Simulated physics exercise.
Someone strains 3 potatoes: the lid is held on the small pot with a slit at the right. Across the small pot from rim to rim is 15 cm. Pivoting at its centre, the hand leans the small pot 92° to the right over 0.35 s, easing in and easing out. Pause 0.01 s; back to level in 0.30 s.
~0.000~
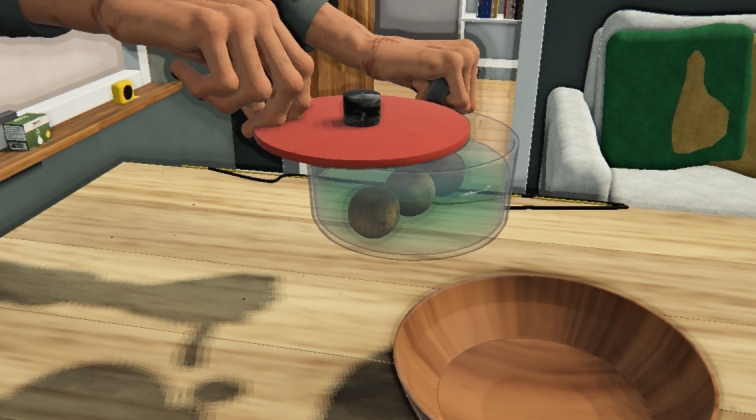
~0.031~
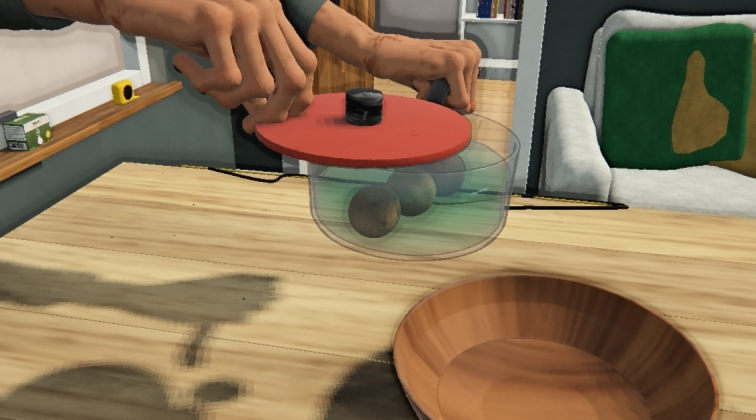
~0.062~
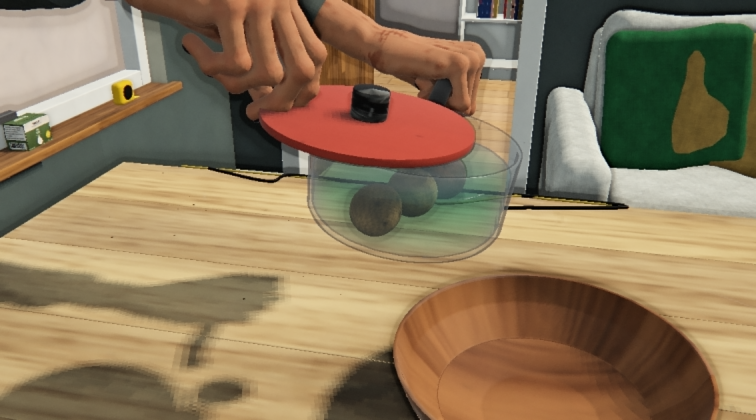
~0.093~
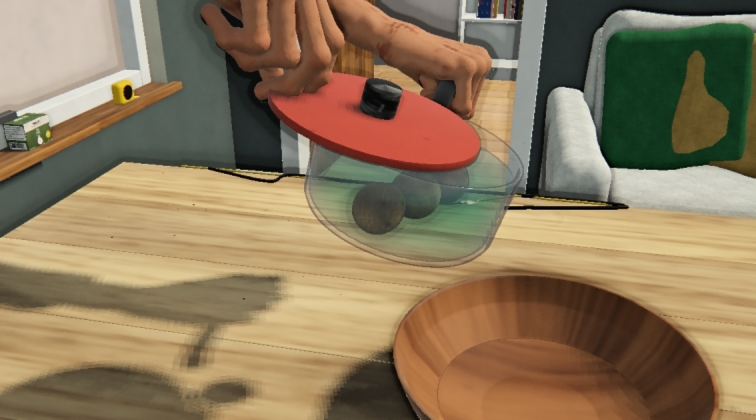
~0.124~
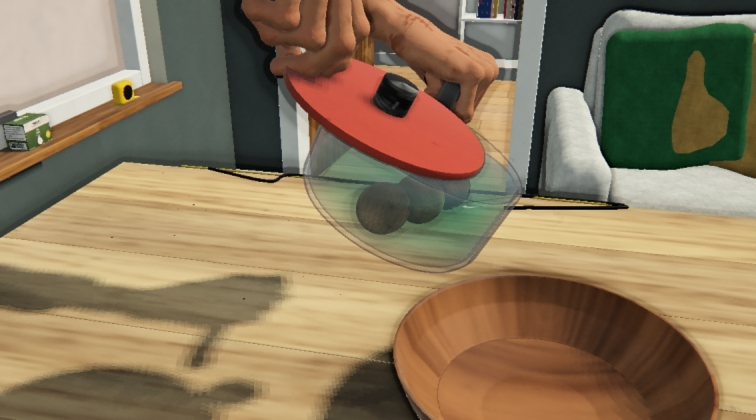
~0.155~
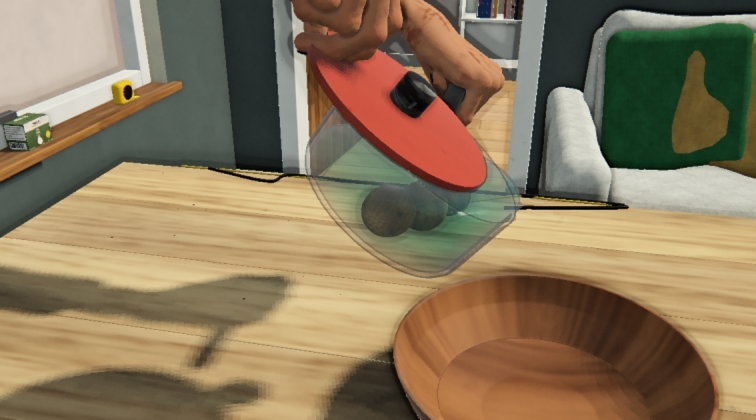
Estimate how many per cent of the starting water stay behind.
34 %.
After 0.28 s the tilt is 83° and 60 per cent of the water is still in the small pot.
After 0.37 s the tilt is 92° and 42 per cent of the water is still in the small pot.
After 0.47 s the tilt is 66° and 36 per cent of the water is still in the small pot.
After 0.57 s the tilt is 19° and 34 per cent of the water is still in the small pot.
In the end 34 per cent of the water is still in the small pot.
